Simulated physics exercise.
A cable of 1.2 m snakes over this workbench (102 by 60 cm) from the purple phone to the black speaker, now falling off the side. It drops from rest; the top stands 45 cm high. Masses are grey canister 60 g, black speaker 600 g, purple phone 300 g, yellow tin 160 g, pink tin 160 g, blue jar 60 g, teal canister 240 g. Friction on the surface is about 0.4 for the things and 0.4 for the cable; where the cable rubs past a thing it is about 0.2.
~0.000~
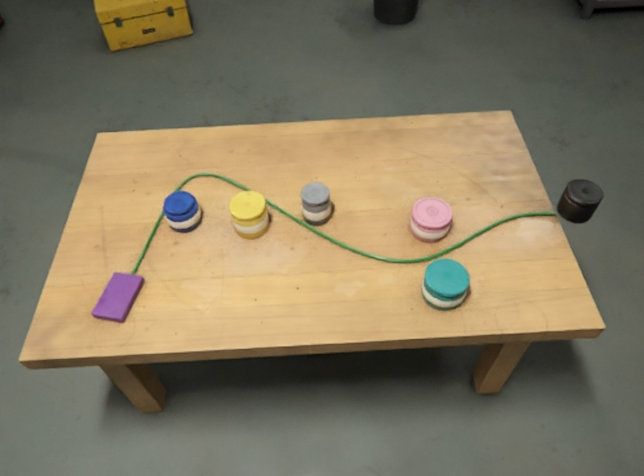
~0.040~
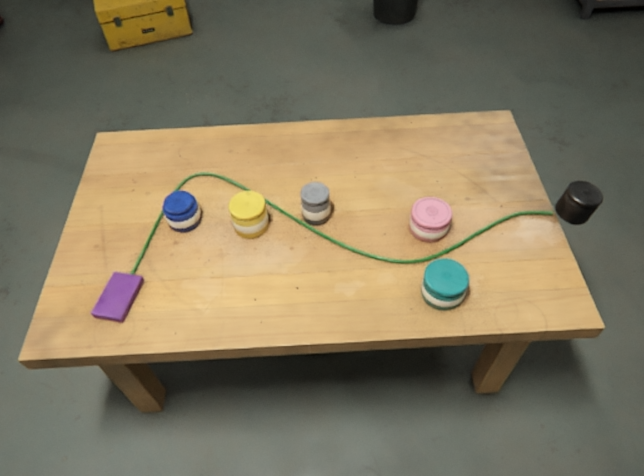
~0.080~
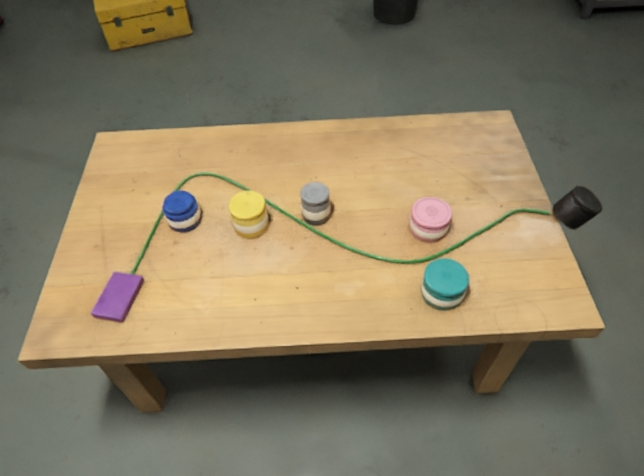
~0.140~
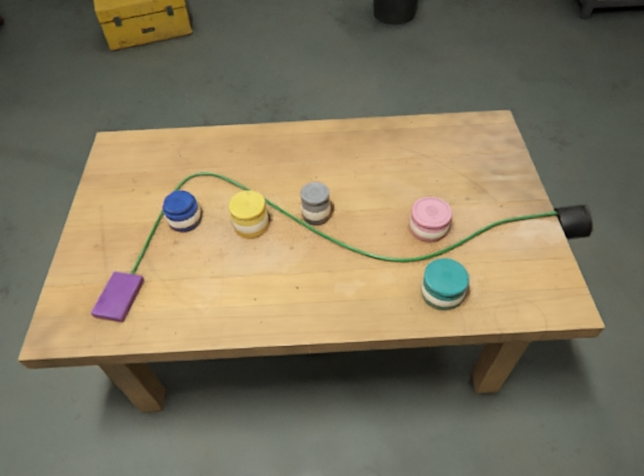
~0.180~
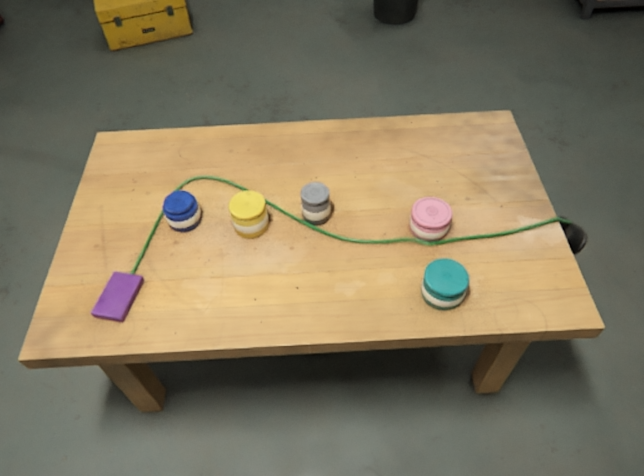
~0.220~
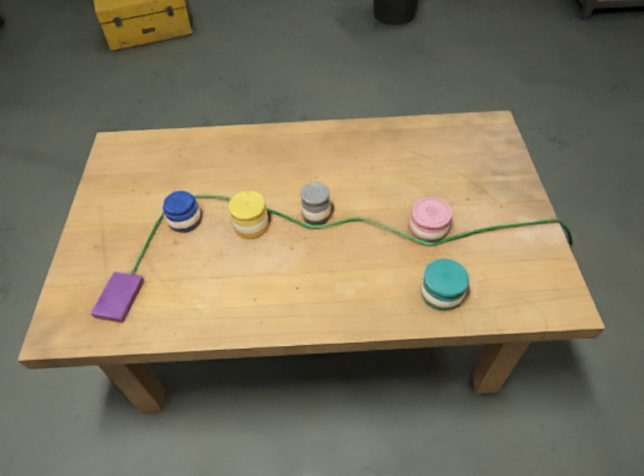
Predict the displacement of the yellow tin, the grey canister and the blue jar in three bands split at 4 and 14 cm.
The yellow tin ends far away, the grey canister stays in the low band, the blue jar reaches the top band.
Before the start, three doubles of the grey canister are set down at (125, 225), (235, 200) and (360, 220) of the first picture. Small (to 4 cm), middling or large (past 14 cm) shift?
In that order: Small, large, small.
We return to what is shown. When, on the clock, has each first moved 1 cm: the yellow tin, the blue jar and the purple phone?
Yellow tin 0.34 s, blue jar 0.26 s, purple phone 0.36 s.
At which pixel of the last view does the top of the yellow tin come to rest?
At about (275, 304).
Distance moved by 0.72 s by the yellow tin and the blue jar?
About: Yellow tin 25 cm, blue jar off the top.
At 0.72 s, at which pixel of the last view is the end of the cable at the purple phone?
Around (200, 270).
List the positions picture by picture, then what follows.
In the first frame, yellow tin (247, 204); grey canister (315, 192); blue jar (178, 201); cable runs through (502, 221) (409, 261) (300, 222) (222, 178) (156, 225).
In the second frame, black speaker (584, 192); cable runs through (501, 220) (300, 222) (156, 225).
In the third frame, black speaker (577, 208); cable runs through (500, 220) (300, 222) (156, 225).
In the fourth frame, black speaker (572, 223); cable runs through (504, 221) (300, 222) (156, 225).
In the fifth frame, black speaker (564, 237); cable runs through (529, 227) (156, 225).
In the sixth frame, yellow tin (247, 204); grey canister (315, 192); blue jar (178, 201); cable runs through (557, 220) (340, 222) (156, 225).
At 0.5 s, the cable's tail end at (185, 273); blue jar 29 cm off its start, yellow tin 14 cm off its start, grey canister 2 cm off its start.
At 0.7 s, the cable's tail end at (200, 270); blue jar over the edge, yellow tin 24 cm off its start, grey canister 2 cm off its start.
At 1.0 s, the cable's tail end at (200, 270); blue jar over the edge, yellow tin 24 cm off its start at (275, 304), grey canister 2 cm off its start at (319, 186).
At 1.2 s, the cable's tail end at (200, 270); blue jar over the edge, yellow tin 24 cm off its start, grey canister 2 cm off its start.
At 2.4 s, the cable's tail end at (200, 270); blue jar over the edge, yellow tin 24 cm off its start at (275, 304), grey canister 2 cm off its start at (319, 186), purple phone 11 cm off its start at (173, 267).
